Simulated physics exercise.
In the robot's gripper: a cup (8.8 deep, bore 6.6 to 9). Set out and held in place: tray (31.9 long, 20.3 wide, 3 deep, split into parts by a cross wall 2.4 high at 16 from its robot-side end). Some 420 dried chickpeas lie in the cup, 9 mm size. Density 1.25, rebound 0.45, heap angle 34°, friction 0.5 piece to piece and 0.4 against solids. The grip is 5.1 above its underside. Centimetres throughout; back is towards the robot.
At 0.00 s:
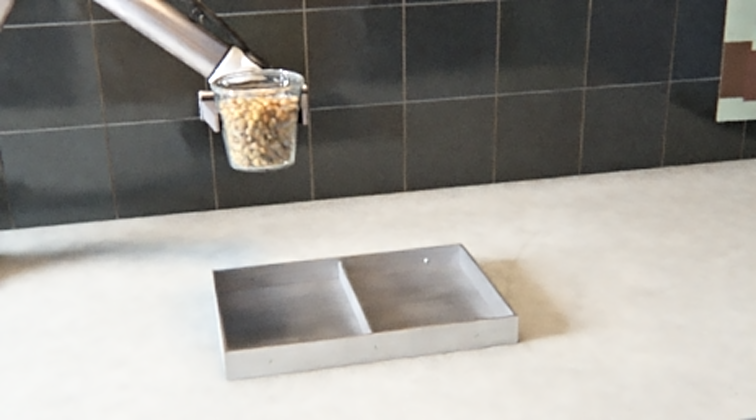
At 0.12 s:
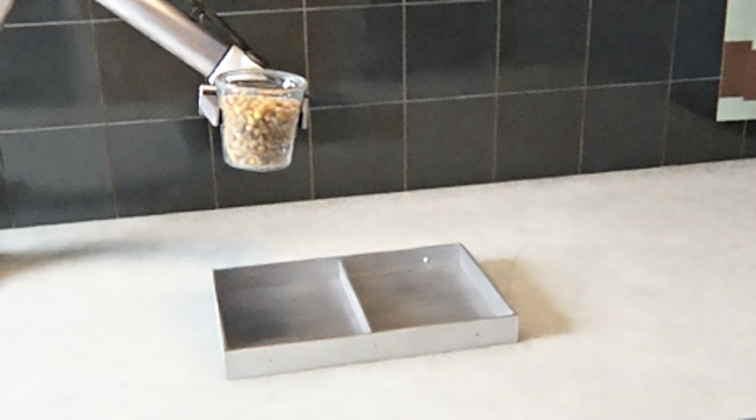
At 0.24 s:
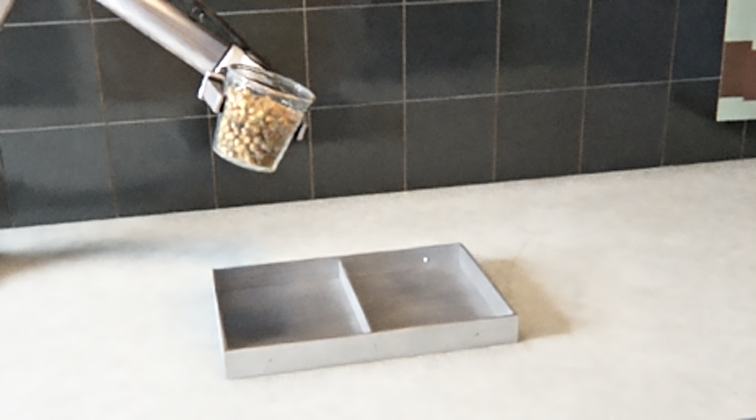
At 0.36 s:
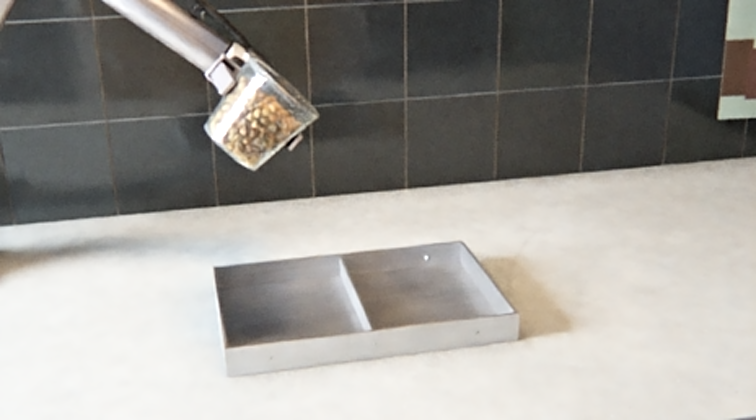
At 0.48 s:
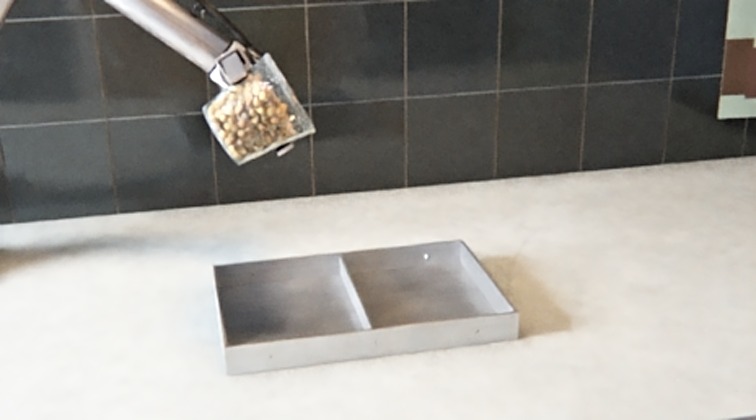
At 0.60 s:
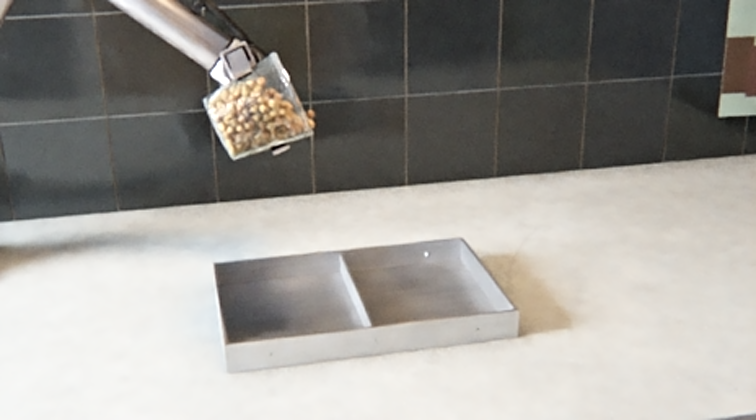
In this clip, a robot gripper holds a clear cup of dried chickpeas above a grey, two-part tray on a pale surface, first keeping it nearly level, then tilting it steeply to the right as the chickpeas shift inside.
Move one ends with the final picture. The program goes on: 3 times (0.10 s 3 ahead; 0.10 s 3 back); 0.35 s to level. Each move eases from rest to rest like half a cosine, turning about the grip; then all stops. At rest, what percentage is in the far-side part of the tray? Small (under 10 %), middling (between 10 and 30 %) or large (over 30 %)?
A large share, over 30 %, ends in the far-side part of the tray.
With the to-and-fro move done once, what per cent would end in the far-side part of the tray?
In that case some 25 per cent.
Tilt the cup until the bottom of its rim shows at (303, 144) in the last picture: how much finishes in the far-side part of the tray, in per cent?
About 75 per cent.
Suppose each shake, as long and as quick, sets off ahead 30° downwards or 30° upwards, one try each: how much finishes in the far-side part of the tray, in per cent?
About 25 and 50 per cent.
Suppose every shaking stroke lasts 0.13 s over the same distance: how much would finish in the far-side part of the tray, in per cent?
It would be near 20 per cent.
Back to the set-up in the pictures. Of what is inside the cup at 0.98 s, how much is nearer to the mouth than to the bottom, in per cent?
Some 65 per cent.
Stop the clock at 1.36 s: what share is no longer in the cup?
About 55 per cent by then.
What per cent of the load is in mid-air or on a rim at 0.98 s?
Roughly 10 per cent.
By 0.98 s, tilted 68° forward, highest piece 26 above the table; 267 in the cup, 94 in the far-side part, 18 in the robot-side part, 44 in flight or on a rim.
By 1.36 s, tilted 39° forward, highest piece 27 above the table; 189 in the cup, 173 in the far-side part, 54 in the robot-side part, 2 on the table or floor, 5 in flight or on a rim.
By 1.75 s, level, highest piece 27 above the table; 186 in the cup, 177 in the far-side part, 58 in the robot-side part, 2 on the table or floor.
By 2.80 s, level, highest piece 27 above the table; 186 in the cup, 177 in the far-side part, 58 in the robot-side part, 2 on the table or floor.
Final count, 186 in the cup, 177 in the far-side part, 58 in the robot-side part, 2 on the table or floor. That is 42 % in the far-side part of the tray.
